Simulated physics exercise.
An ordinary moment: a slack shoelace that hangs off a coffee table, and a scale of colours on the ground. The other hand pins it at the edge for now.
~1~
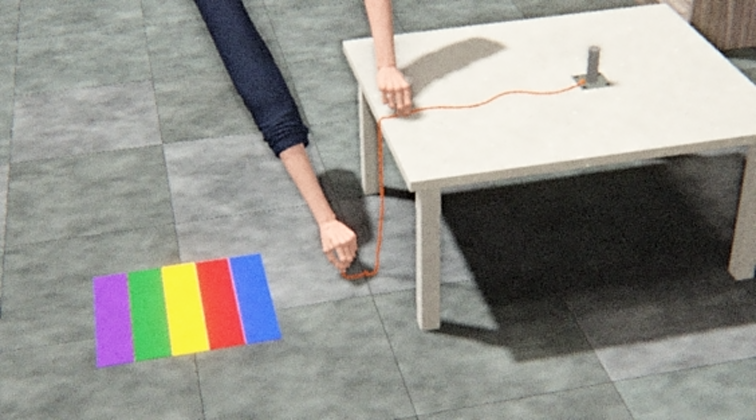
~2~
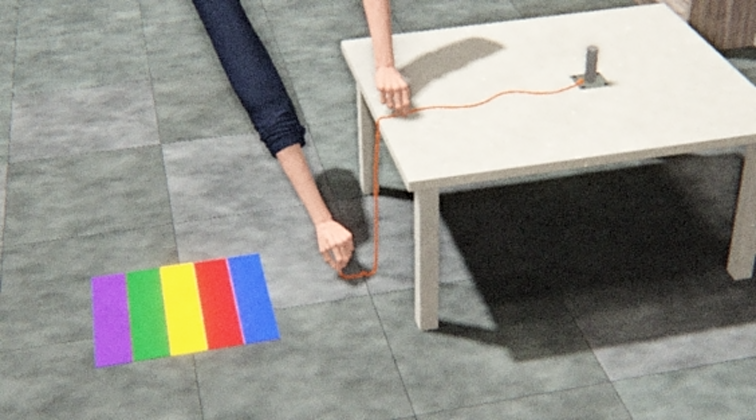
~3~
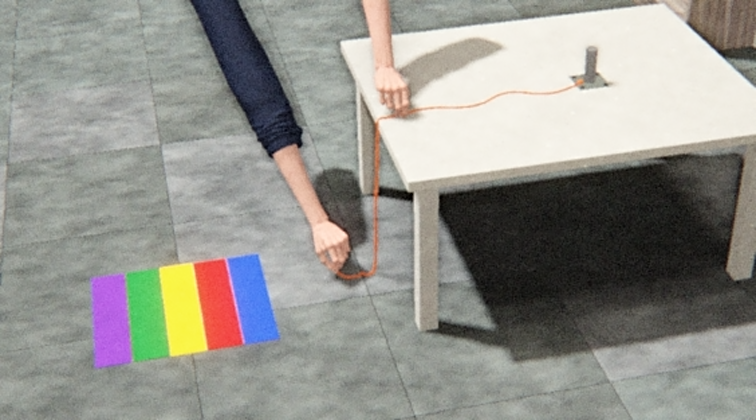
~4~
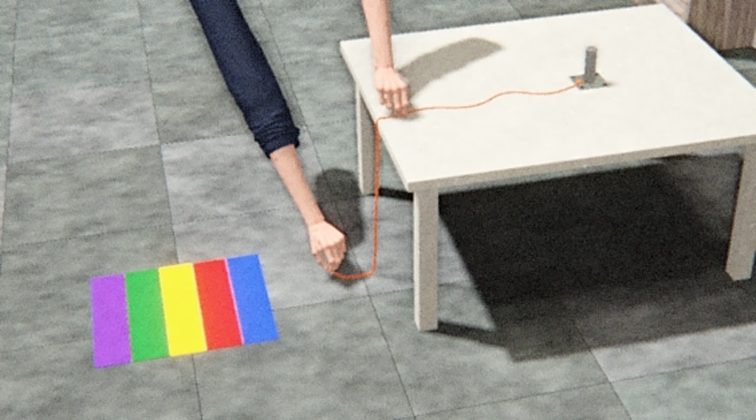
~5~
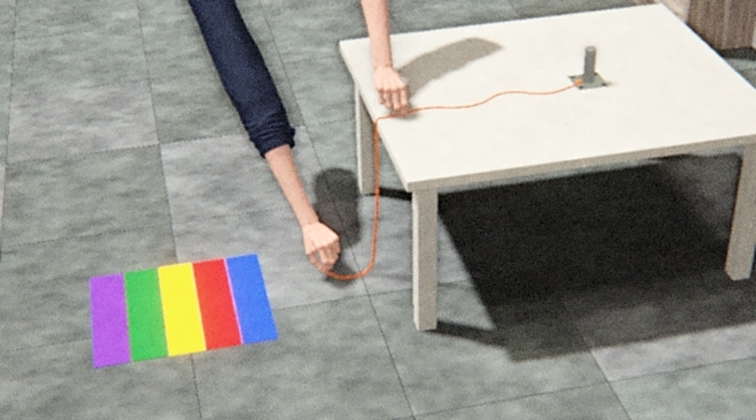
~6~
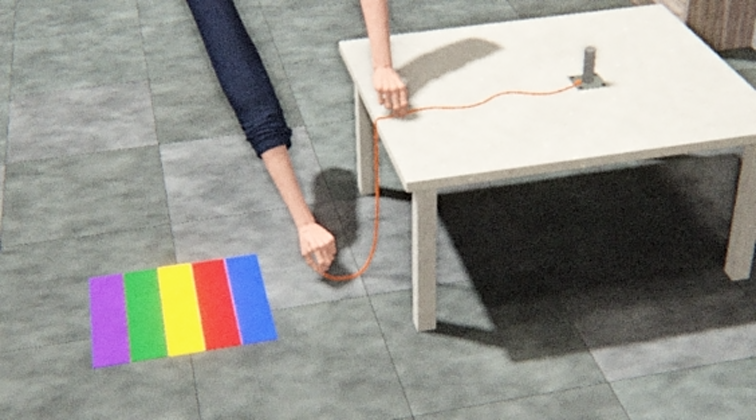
A hand in a dark blue sleeve, low over a grey tiled floor seen from above at an angle, holds one end of a thin orange shoelace and draws it slowly a short way left. Another hand pins the lace at the edge of a white table, where it runs back to a small grey upright piece. Purple, green, yellow, red and blue stripes lie still at lower left, the view almost unchanged.
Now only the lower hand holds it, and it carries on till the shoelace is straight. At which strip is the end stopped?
Over red.
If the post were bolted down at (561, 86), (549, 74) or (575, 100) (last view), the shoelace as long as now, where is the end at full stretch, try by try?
Try by try, around (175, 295), (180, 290) and (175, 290).
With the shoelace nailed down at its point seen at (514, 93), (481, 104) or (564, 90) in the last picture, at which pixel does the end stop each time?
Try by try, around (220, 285), (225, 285) and (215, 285).
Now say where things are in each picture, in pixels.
In the first frame, end (341, 268); blue (261, 324); red (225, 330); yellow (188, 336); green (152, 341); purple (115, 347).
In the second frame, end (337, 268); shoelace through (557, 92) (493, 98) (429, 108) (378, 140) (376, 200) (376, 261).
In the third frame, end (333, 269).
In the fourth frame, end (330, 269); shoelace through (556, 93) (492, 98) (428, 108) (378, 140) (376, 201) (375, 261).
In the fifth frame, end (323, 270).
In the sixth frame, end (319, 271); shoelace through (554, 93) (490, 99) (427, 109) (376, 141) (378, 201) (369, 261).
Soon after, end near (264, 279); over blue.
Then, end near (232, 284); over blue.
At full stretch, end near (212, 287); over red. The end stops over the red strip.
